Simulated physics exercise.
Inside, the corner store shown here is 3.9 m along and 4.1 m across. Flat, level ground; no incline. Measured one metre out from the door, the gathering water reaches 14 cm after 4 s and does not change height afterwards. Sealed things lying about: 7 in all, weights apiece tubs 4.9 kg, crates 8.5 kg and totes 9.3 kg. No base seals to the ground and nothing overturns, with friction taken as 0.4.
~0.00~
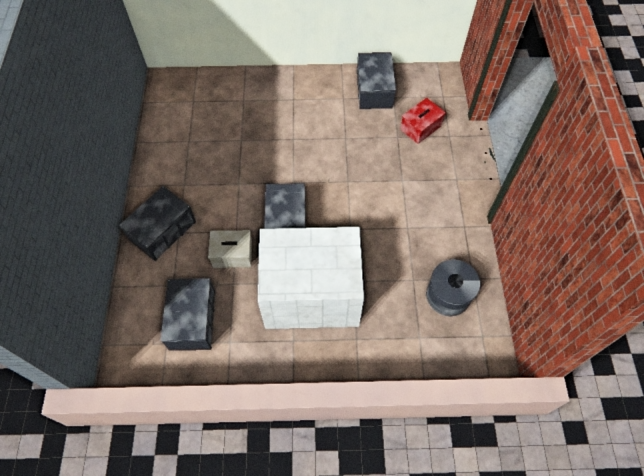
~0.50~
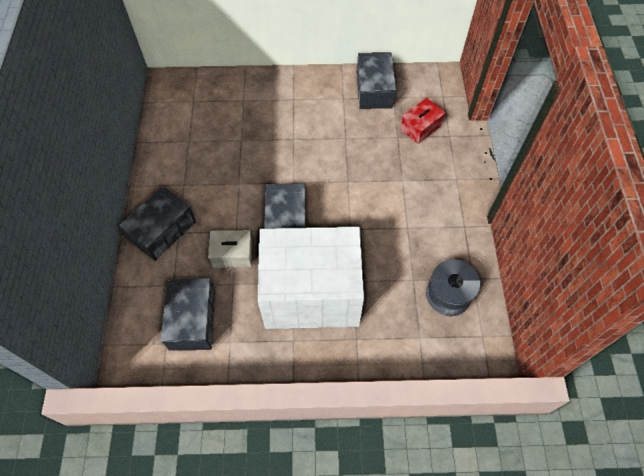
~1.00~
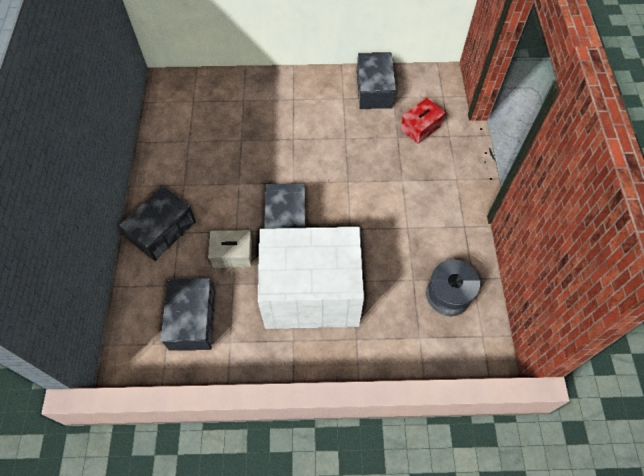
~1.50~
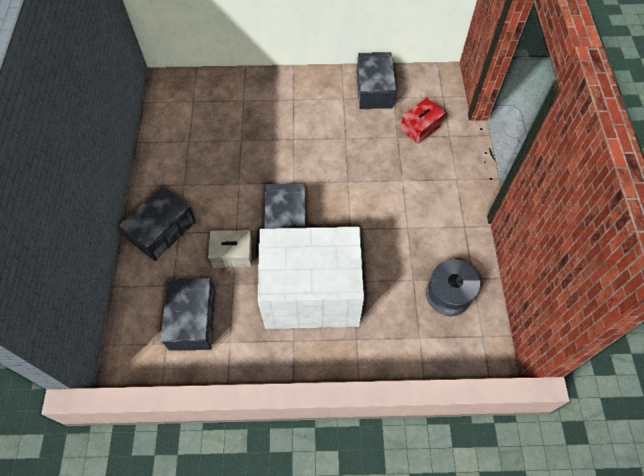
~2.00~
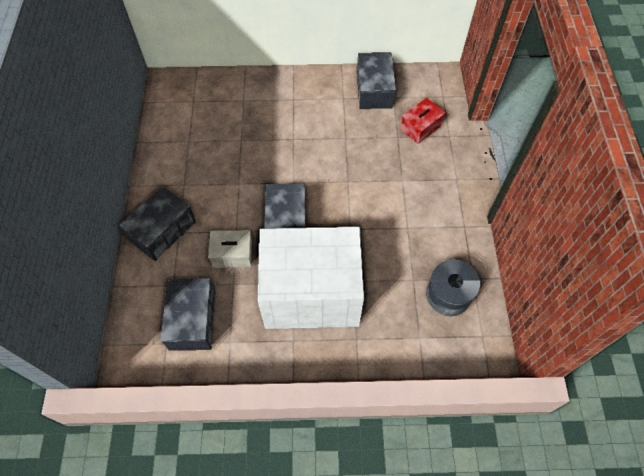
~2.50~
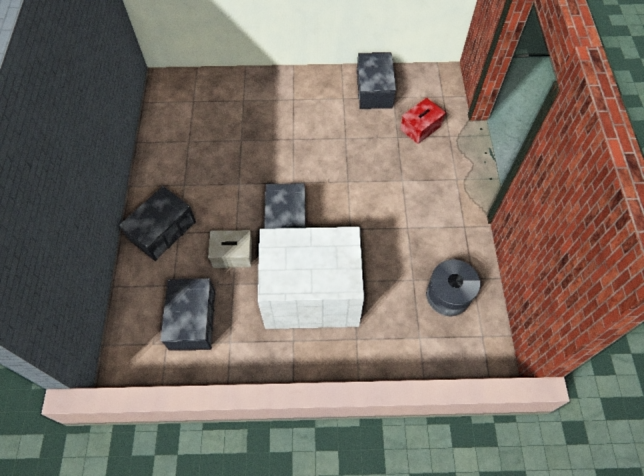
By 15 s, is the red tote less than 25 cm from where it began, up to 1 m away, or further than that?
Final distance: A quarter metre to a metre.
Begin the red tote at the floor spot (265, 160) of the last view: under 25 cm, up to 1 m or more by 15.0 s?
By then it winds up well off.
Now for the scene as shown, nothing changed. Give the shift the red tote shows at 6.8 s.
It has shifted about 30 cm.
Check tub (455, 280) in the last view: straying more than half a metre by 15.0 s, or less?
I'd say beneath it.
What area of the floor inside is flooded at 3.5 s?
Close to 1.0 m2, I'd say.
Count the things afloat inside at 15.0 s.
At that instant the tally stands at 7.
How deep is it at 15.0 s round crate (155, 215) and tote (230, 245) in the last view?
Depth approx. 8 cm / 10 cm.
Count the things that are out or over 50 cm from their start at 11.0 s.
By that point, 2.
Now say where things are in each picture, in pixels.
The red tote at (424, 114) rests on the ground; water covers 0.0 m2; 0 of 7 have shifted, in the first frame.
The red tote at (424, 114) rests on the ground; water covers 0.0 m2; 0 of 7 have shifted, in the second frame.
The red tote at (424, 114), on the bottom; 0.0 m2 under water; 0 of 7 have shifted, in the third frame.
The red tote at (424, 114) rests on the ground; 0.0 m2 under water; 0 of 7 have shifted, in the fourth frame.
The red tote at (424, 114) rests on the ground; water covers 0.0 m2; 0 of 7 have shifted, in the fifth frame.
The red tote at (424, 114) rests on the ground; 0.1 m2 under water; 0 of 7 have shifted, in the sixth frame.
After 3.5 s the red tote is near (424, 114), 0.0 m from its start, aground; 0 afloat.
After 6.8 s the red tote is near (404, 101), 0.3 m from its start, aground; 0 afloat.
After 11.0 s the red tote is near (398, 97), 0.4 m from its start, aground; 3 afloat.
After 15.0 s the red tote is near (453, 73), 0.7 m from its start, afloat; 7 afloat.
